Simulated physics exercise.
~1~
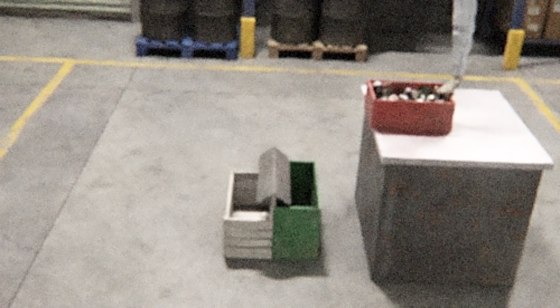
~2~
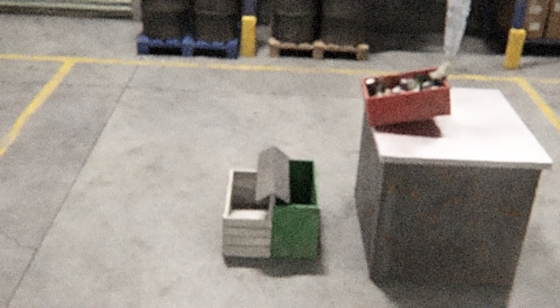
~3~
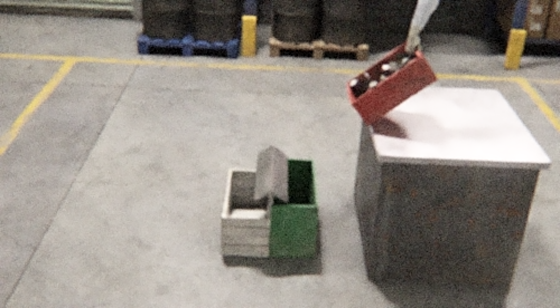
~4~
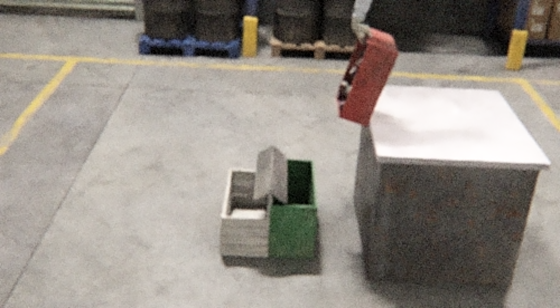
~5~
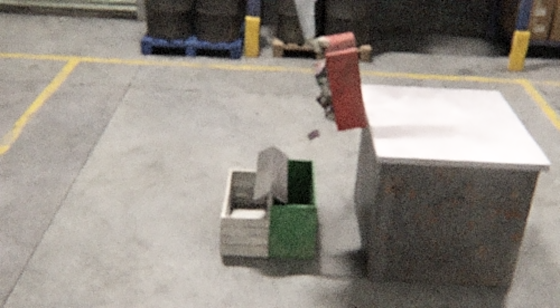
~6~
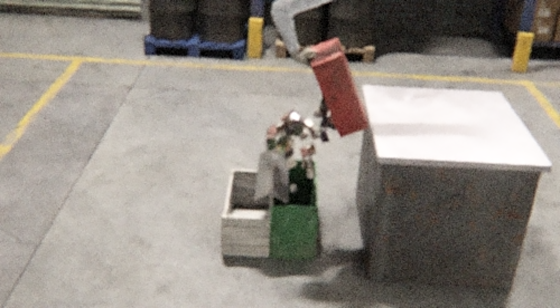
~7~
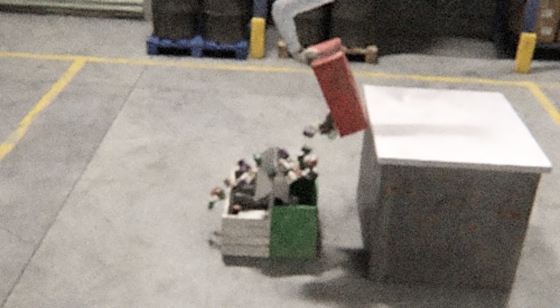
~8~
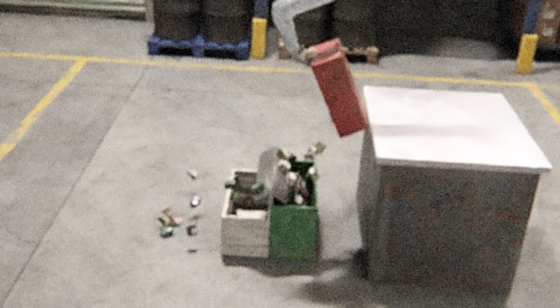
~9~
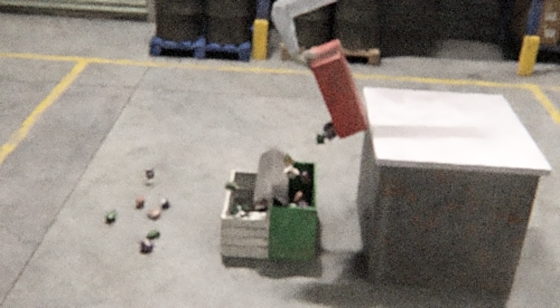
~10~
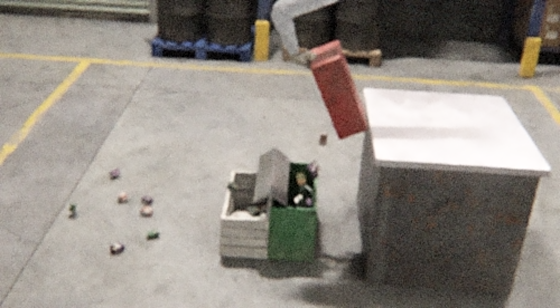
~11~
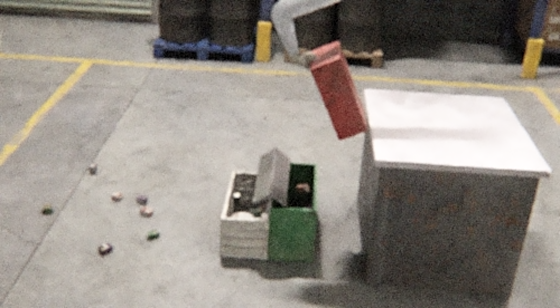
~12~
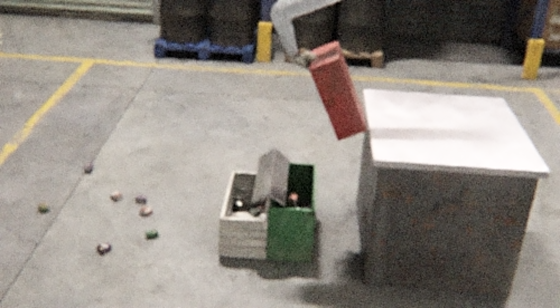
A red box full of small cartons sits on a pale-topped grey bench at the right of a concrete warehouse floor, seen from above. Below and left of it stand a green trough and a white box, with a grey ridge between them. A pale arm lifts the red box and tips it leftward over the bench edge until it hangs steeply. The cartons spill in a tumbling cluster, most dropping into the containers while several bounce past the white box. The last few fall, leaving most in the green trough, some in the white box and seven scattered on the floor at left.
